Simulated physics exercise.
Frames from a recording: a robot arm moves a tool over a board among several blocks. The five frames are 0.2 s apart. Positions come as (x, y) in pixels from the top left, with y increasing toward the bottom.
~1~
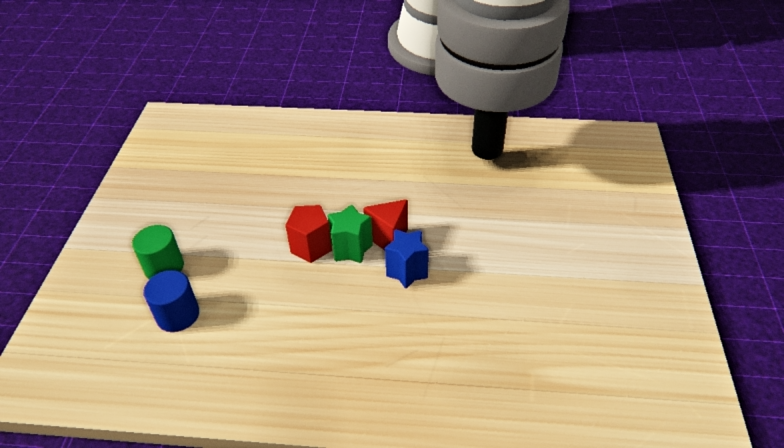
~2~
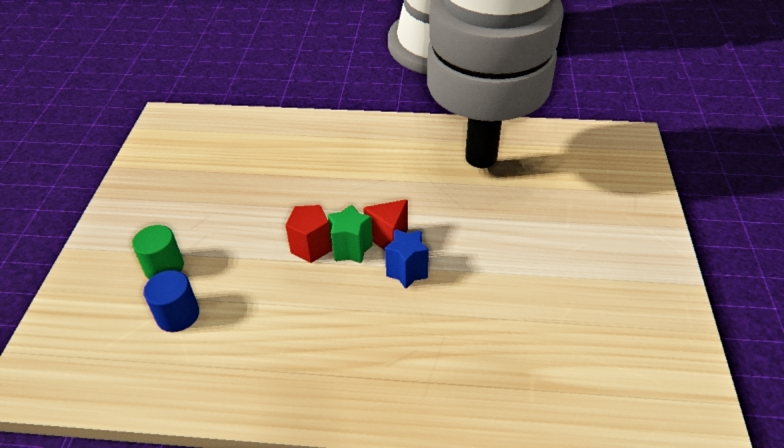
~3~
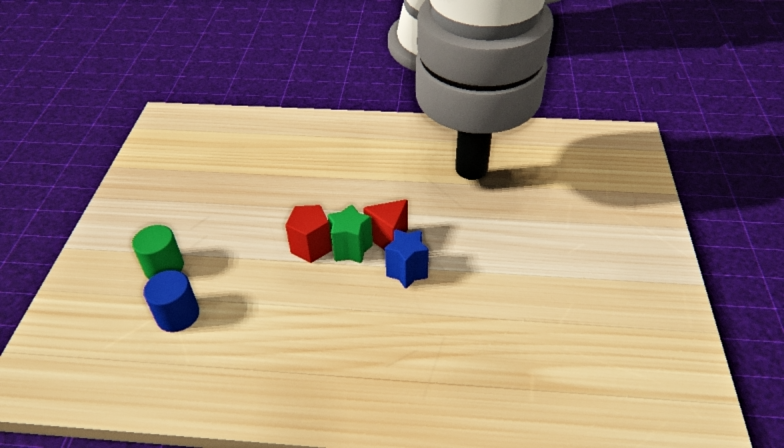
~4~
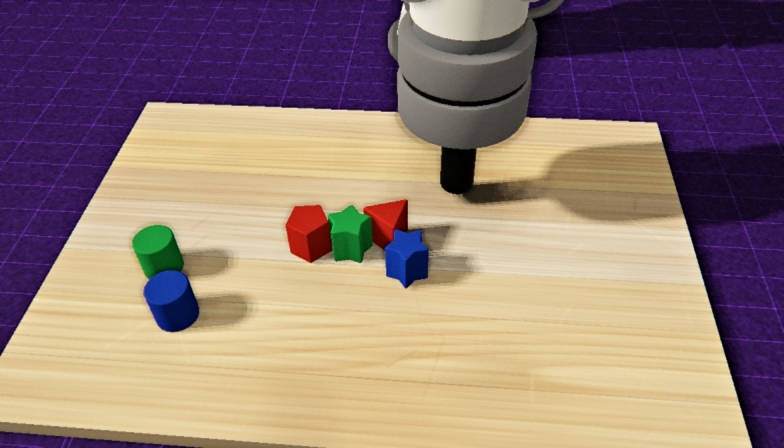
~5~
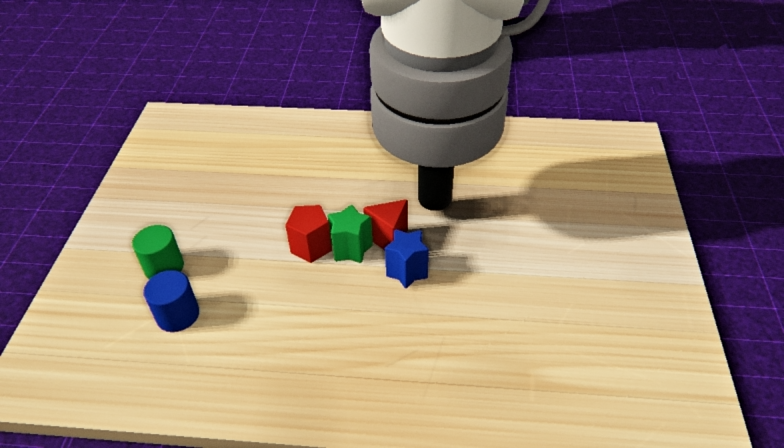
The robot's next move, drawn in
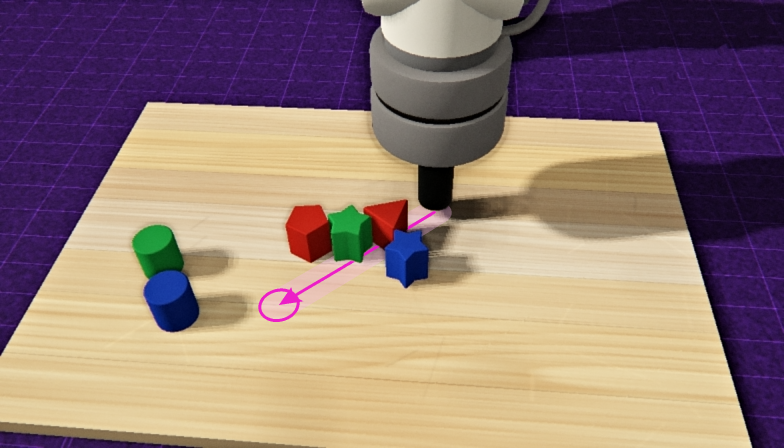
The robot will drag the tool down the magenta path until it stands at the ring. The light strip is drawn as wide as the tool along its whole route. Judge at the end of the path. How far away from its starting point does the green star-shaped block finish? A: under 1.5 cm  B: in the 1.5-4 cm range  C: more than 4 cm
My answer is option C.
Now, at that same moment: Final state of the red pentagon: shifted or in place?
That one moves away.
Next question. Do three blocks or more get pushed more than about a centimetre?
It seems so.
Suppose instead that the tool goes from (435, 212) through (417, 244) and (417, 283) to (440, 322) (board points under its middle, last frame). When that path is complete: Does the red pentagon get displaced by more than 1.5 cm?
In short: No.
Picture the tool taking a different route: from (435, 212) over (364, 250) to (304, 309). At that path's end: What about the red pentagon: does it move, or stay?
By the last moment of the path, the red pentagon has shifted.
The drawn path runs in a line from (435, 212) to (279, 305).
What follows on the original path. One third of the way, tool at (386, 230); red pentagon at (278, 223), turned 50° clockwise; green star-shaped block at (312, 239), turned 15° clockwise; red triangle at (349, 232).
Two thirds of the way, tool at (334, 261); red pentagon at (272, 223), turned 65° clockwise; green star-shaped block at (251, 265), turned 20° clockwise; red triangle at (290, 262).
At the end, tool at (276, 294); red pentagon at (272, 223), turned 65° clockwise; green star-shaped block at (210, 273), turned 50° clockwise; red triangle at (240, 291), turned 70° clockwise; blue star-shaped block not moved.
